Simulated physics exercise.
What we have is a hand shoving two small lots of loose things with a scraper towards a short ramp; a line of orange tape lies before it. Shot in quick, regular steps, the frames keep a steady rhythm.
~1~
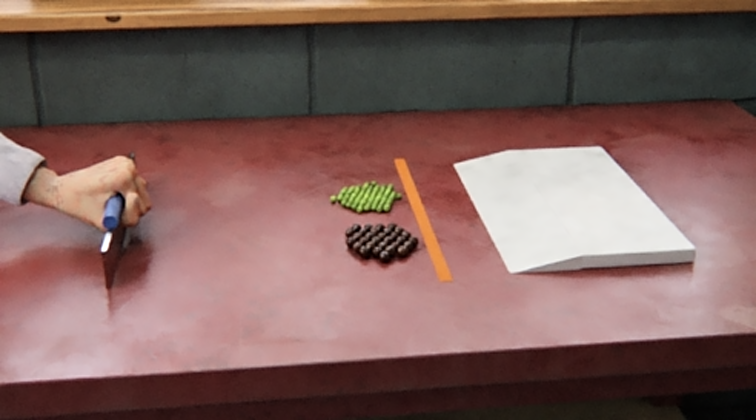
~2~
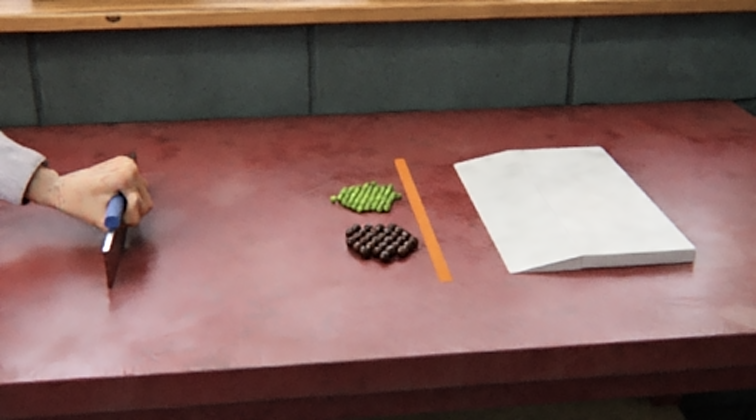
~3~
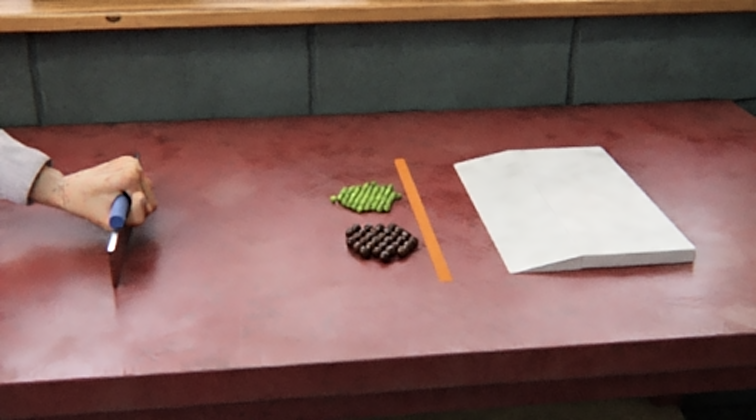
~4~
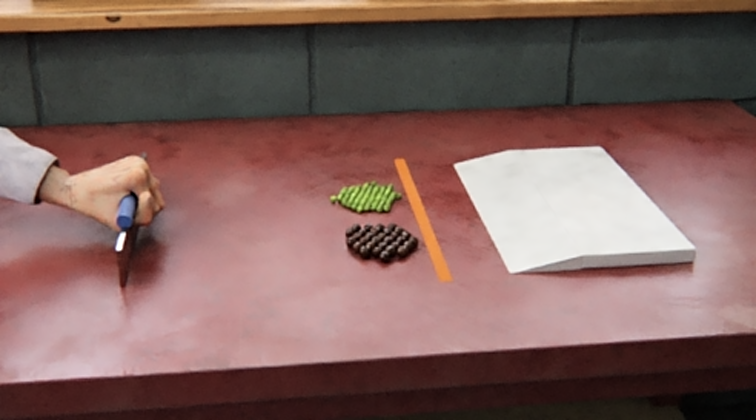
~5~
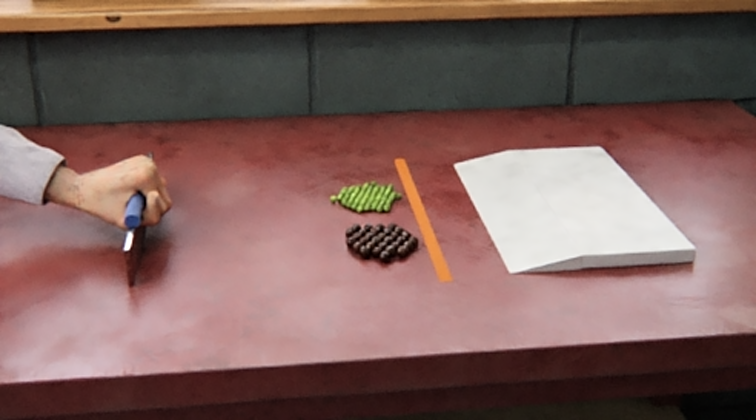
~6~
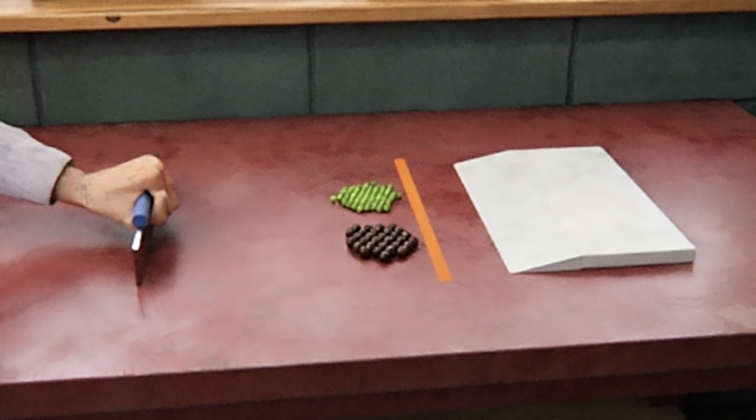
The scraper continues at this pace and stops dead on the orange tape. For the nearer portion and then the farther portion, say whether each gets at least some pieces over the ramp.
Nearer portion: No, it stops below the top. Farther portion: No, it stops below the top.
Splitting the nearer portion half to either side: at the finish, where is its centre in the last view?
It ends up centred around (482, 236) in the final picture.
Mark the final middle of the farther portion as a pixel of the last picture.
Its centre settles around (437, 194).
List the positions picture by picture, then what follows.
In the first frame, scraper at (108, 260), at rest; orange tape at (401, 164); top of the ramp at (577, 247); nearer portion at (376, 242), some chocolate balls; farther portion at (366, 197), many dried peas.
In the second frame, scraper at (110, 260); farther portion at (366, 197).
In the third frame, scraper at (115, 260); nearer portion at (376, 242).
In the fourth frame, scraper at (123, 259); farther portion at (366, 197).
In the fifth frame, scraper at (131, 259); nearer portion at (376, 242).
In the sixth frame, scraper at (139, 258); orange tape at (401, 164); top of the ramp at (577, 247); nearer portion at (376, 242); farther portion at (366, 197).
Then, 1.18 s after the last picture, scraper still moving, near (292, 188); nearer portion all short of the ramp; farther portion all short of the ramp.
Then, 2.39 s after the last picture, scraper stopped at the orange tape; nearer portion all short of the ramp; farther portion all short of the ramp.
At rest, scraper stopped at the orange tape; nearer portion none past the top, all short of the ramp; farther portion none past the top, all short of the ramp.
